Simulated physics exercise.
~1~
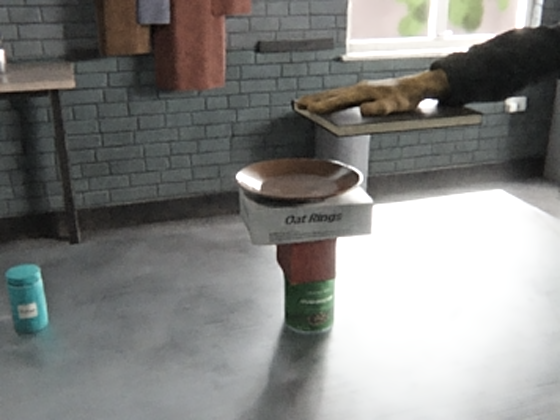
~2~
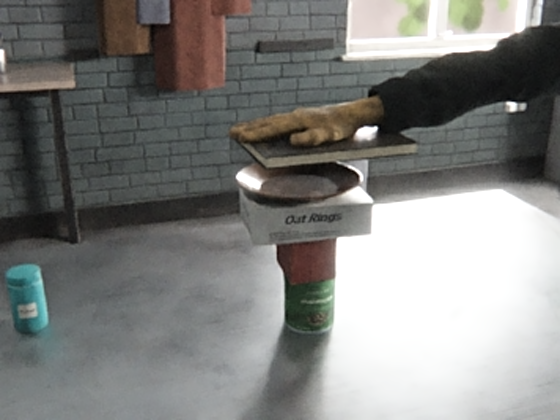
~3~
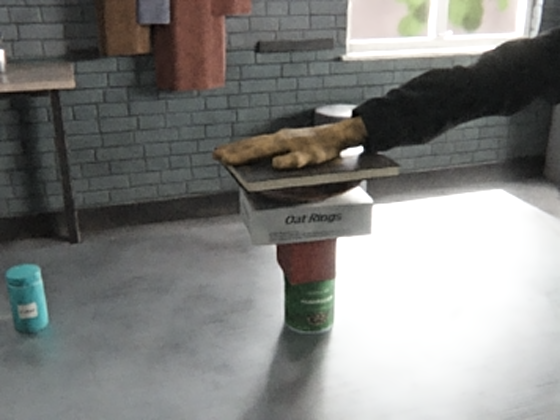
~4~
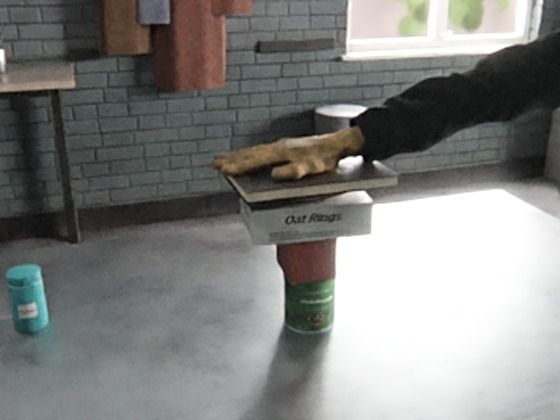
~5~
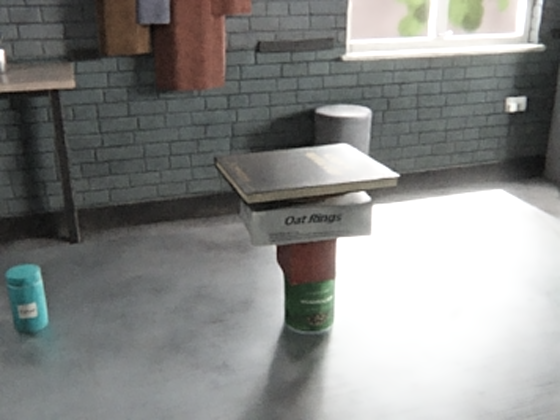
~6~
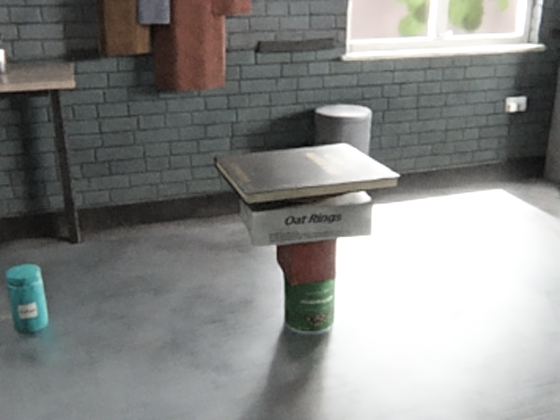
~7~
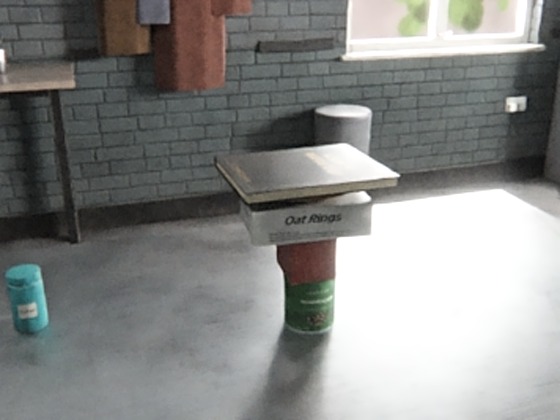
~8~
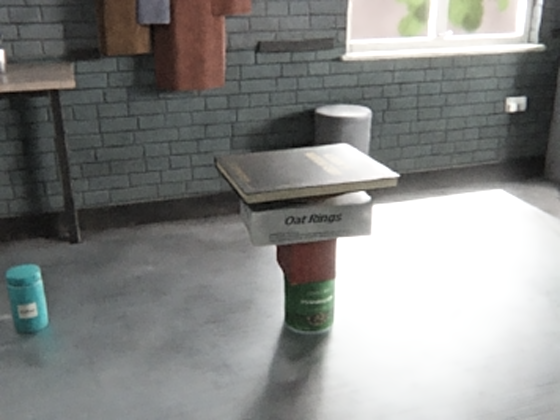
Gloved hand lowering a dark book onto a brown plate atop a balanced pile, then withdrawing as the pile stays standing.
